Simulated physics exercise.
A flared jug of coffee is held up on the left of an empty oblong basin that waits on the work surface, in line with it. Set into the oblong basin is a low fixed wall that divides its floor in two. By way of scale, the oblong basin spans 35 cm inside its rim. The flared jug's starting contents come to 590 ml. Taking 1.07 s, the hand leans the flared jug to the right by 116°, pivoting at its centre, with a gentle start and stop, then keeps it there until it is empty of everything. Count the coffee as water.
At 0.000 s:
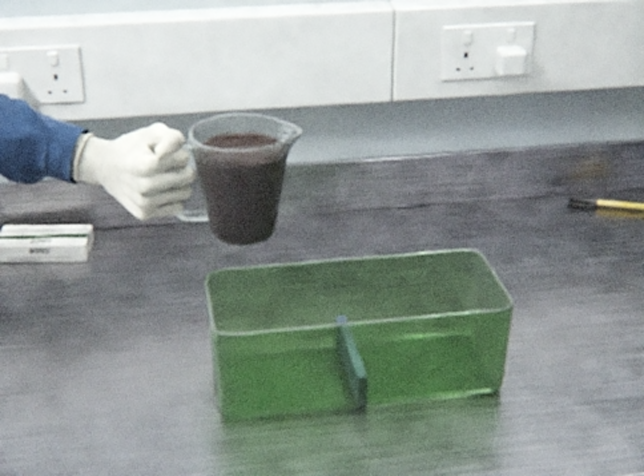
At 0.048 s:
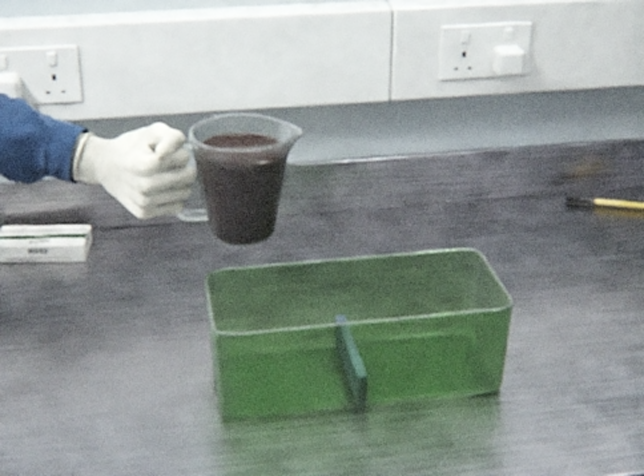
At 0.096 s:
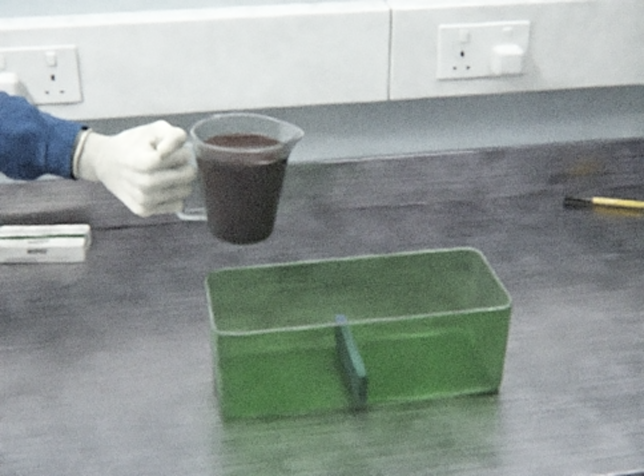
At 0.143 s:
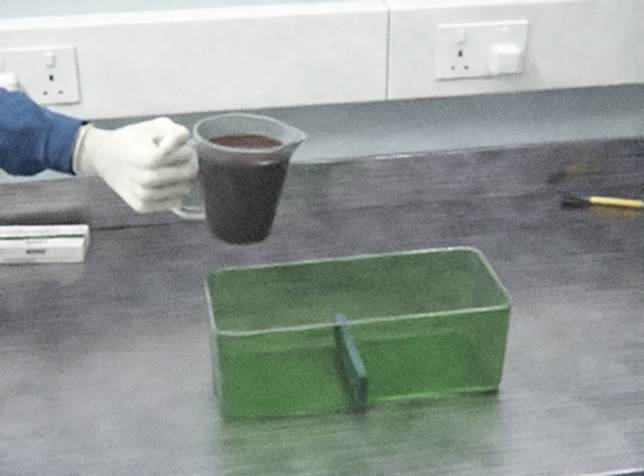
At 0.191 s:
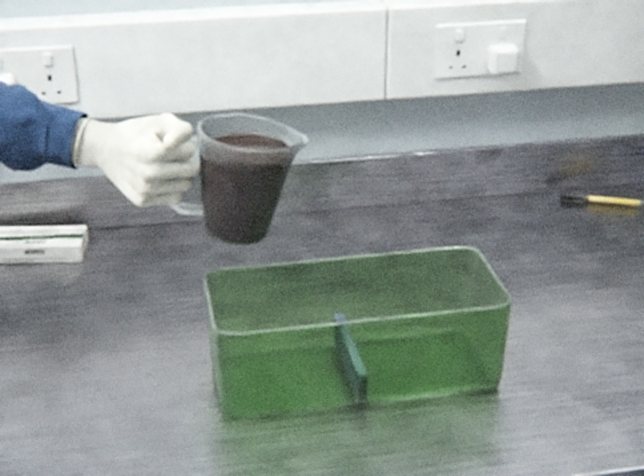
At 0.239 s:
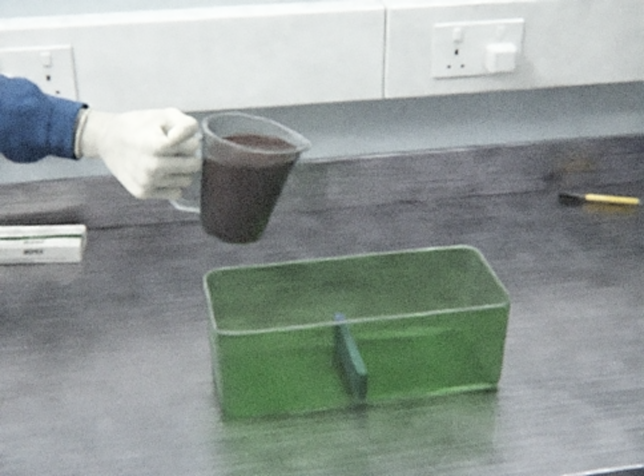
A gloved hand slowly tilts a jug of dark liquid rightward above a green basin.
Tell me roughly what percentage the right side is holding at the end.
At the end it holds about 65 per cent.
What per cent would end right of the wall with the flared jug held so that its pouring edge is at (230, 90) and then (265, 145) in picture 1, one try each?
The first try gives around 10 percent, the second around 10 percent.
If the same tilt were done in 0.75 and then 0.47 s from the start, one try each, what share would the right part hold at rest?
50 and 35 %.
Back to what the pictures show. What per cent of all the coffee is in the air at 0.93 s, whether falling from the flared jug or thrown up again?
16 in a hundred, give or take.
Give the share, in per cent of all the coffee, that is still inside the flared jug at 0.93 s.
Roughly 10 percent remains.
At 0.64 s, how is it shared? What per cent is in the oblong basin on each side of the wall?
Left side near 0, right side near 8.
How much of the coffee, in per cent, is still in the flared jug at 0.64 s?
68 %.
Then, 0.64 s in, the tilt is 75° and 68 per cent is still to pour, 0 is left of the wall and 8 right of it.
Then, 0.93 s in, the tilt is 111° and 10 per cent is still to pour, 17 is left of the wall and 58 right of it.
Then, 1.24 s in, the tilt is 116° and 0 per cent is still to pour, 34 is left of the wall and 65 right of it.
Then, 1.57 s in, the tilt is 116° and 0 per cent is still to pour, 33 is left of the wall and 65 right of it.
Finally, 33 per cent lies left of the wall, 65 right of it and 1 outside.
